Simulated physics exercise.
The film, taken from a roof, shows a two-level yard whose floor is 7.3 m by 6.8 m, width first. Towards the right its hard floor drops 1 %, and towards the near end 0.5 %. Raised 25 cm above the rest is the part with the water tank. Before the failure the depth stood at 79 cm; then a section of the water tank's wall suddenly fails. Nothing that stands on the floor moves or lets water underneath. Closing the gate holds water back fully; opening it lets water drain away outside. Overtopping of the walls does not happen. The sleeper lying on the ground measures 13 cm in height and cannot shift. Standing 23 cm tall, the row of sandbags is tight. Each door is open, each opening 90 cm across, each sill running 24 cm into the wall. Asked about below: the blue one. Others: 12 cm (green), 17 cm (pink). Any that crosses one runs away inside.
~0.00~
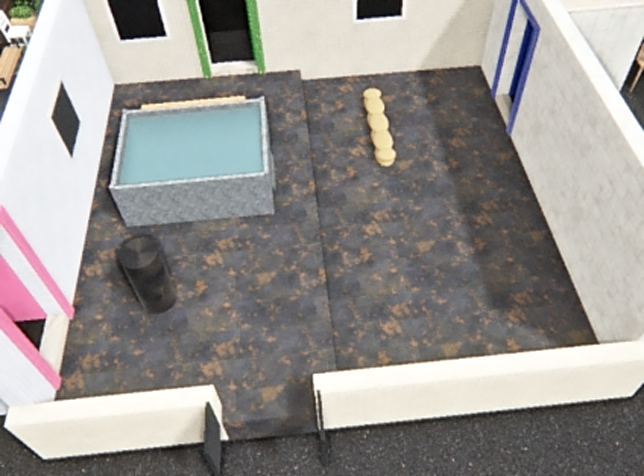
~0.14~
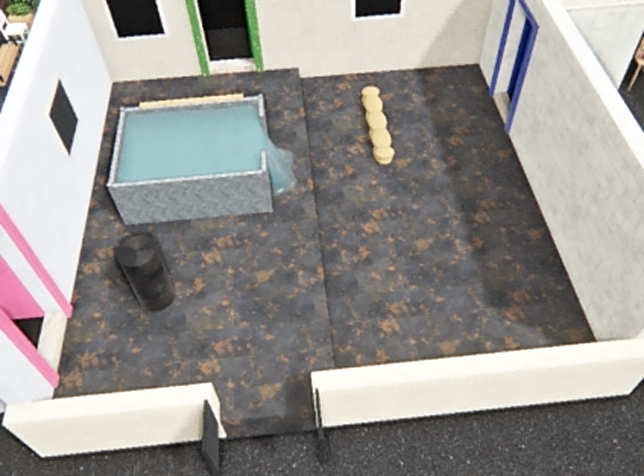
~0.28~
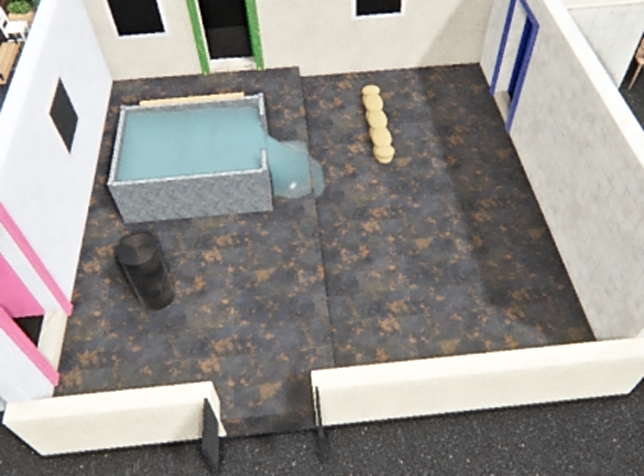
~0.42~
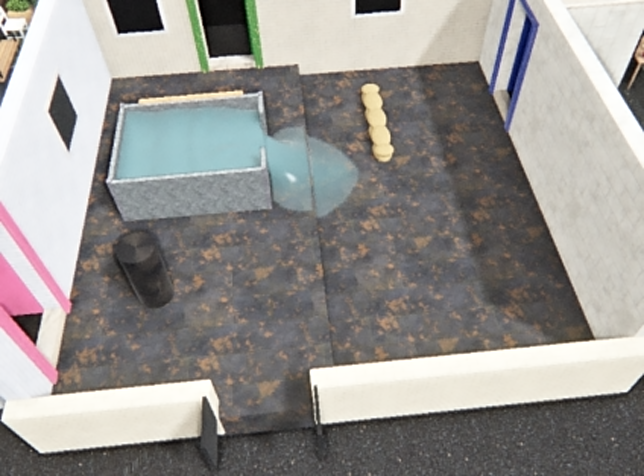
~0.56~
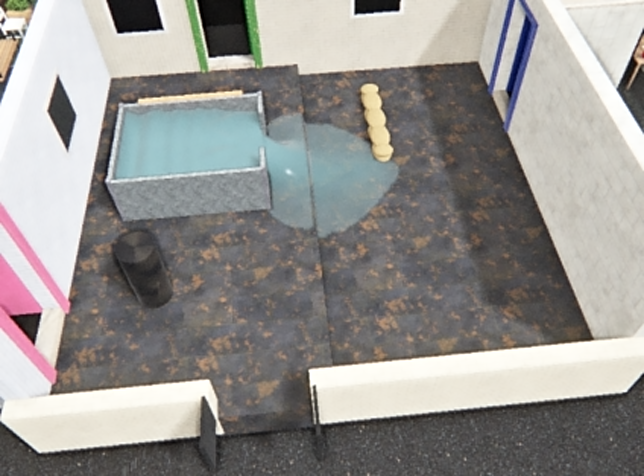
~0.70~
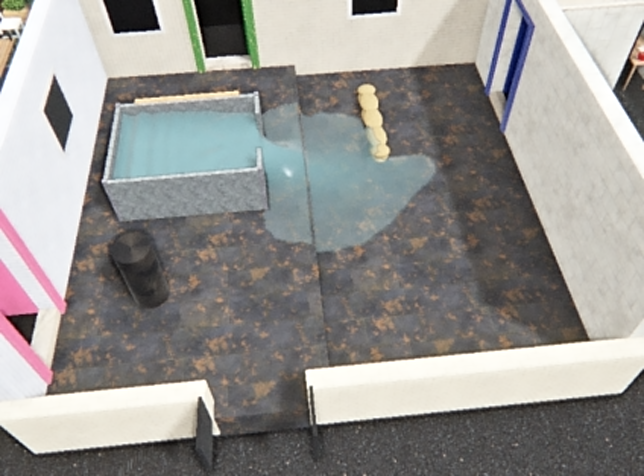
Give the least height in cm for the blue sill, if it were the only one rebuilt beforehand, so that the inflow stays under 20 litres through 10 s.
It needs to be at least 8.5 cm or so.
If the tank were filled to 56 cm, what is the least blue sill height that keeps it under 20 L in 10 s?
6.0 cm.
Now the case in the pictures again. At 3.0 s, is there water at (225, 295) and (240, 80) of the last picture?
First spot untouched, second untouched.
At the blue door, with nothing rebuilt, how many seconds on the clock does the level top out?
I'd say near 5.5 seconds.
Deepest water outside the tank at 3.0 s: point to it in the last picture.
At about pixel (591, 358).
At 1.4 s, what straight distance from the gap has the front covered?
Around 4.6 m from the gap.
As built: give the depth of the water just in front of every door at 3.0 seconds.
Depths, in cm - blue: 10, green: 0, pink: 0.
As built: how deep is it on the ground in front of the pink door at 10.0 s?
Depth: Near 0.0 cm.
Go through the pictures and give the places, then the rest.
The first frame shows the water tank at (193, 145) is whole and still, 79 cm deep; the blue door at (513, 69) is dry.
In the second frame, water pours out at (264, 158) and has run 0.4 m, to (289, 187); about 13 cm deep outside, 79 cm at the back.
In the third frame, water pours out at (265, 159) and has run 0.8 m, to (319, 191); about 13 cm deep outside, 79 cm at the back.
In the fourth frame, water pours out at (264, 157) and has run 1.5 m, to (354, 173); about 8 cm deep outside, 79 cm at the back.
In the fifth frame, water pours out at (263, 157) and has run 2.2 m, to (393, 175); about 5 cm deep outside, 73 cm at the back.
In the sixth frame, water pours out at (260, 158) and has run 2.9 m, to (430, 168); about 4 cm deep outside, 66 cm at the back; 1.9 m in a straight line remain to the blue door at (507, 67).
After 1.4 s water covers 30 % of the floor, deepest (44 cm) near (272, 170); it has not reached the blue door.
After 3.0 s water covers 45 % of the floor, deepest (34 cm) near (591, 358); 10 cm at the blue door, 0 litres in over its 10 cm sill.
After 10.0 s water covers 55 % of the floor, deepest (19 cm) near (343, 395); 12 cm at the blue door, 8 litres in over its 10 cm sill.
At the blue door as built, the water arrived by 1.9 s and peaked near 12 cm at 5.4 s.
With a sill of 7.5 cm, 29 litres would have come in within the 10 s; with 10 cm, 8 litres. So under 20 litres takes about 8.5 cm.
